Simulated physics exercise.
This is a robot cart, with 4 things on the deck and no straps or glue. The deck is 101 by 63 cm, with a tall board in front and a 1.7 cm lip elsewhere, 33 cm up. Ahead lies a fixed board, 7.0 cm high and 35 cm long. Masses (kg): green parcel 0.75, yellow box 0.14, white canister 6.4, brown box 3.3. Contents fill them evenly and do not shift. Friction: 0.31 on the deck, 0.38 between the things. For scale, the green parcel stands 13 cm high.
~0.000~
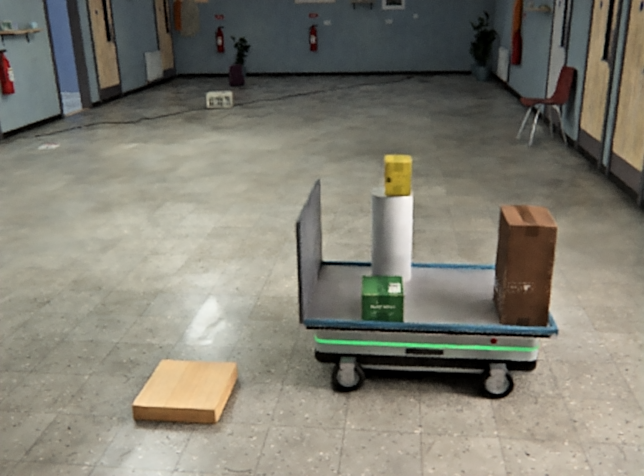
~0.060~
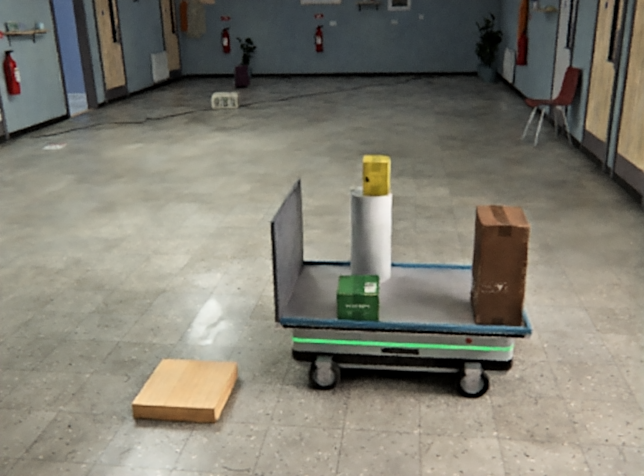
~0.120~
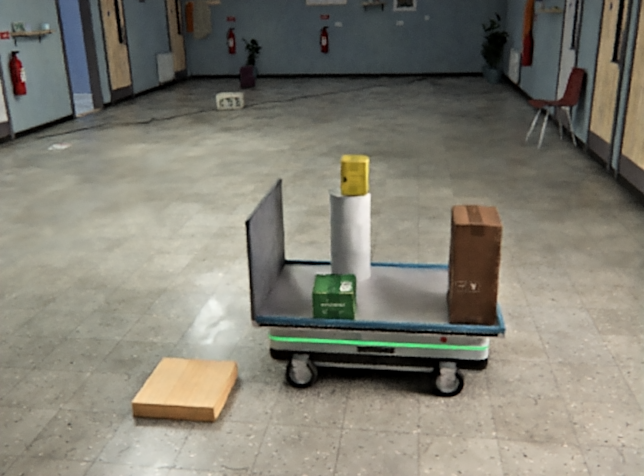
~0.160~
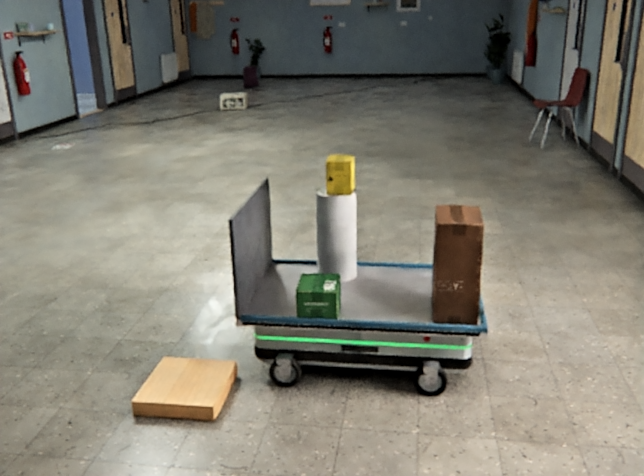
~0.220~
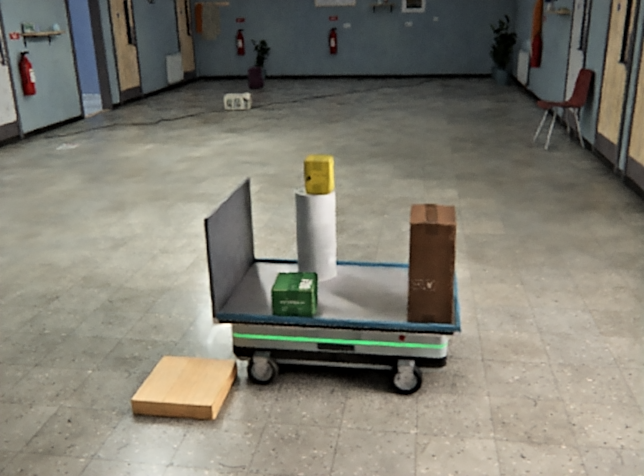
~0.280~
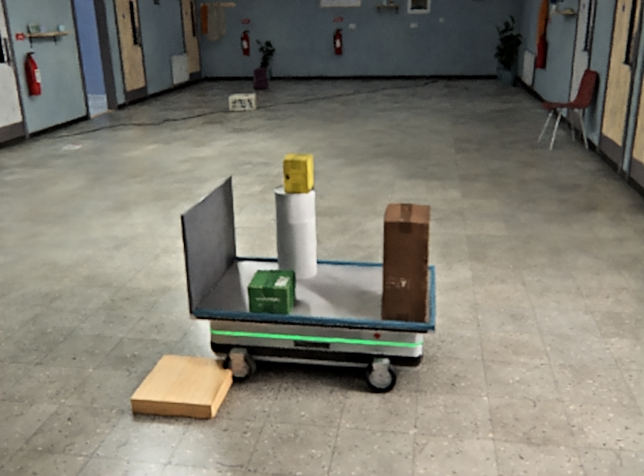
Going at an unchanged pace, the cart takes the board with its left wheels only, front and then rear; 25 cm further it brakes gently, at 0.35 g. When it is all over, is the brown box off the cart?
The brown box remains on the deck.
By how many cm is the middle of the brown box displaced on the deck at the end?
Some 70 cm.
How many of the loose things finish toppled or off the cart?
In all, 4.
After 0.58 s, 99 cm covered; brown box 5° off upright near (297, 254); green parcel 52° off upright; yellow box 24° off upright.
After 0.98 s, 167 cm covered; yellow box and white canister now off the cart; brown box 51° off upright near (129, 193); green parcel on its side.
After 1.38 s, 213 cm covered; brown box on its side near (22, 243); green parcel on its side.
In the end (2.1 s), off the cart, yellow box and white canister; toppled on the deck, green parcel and brown box.
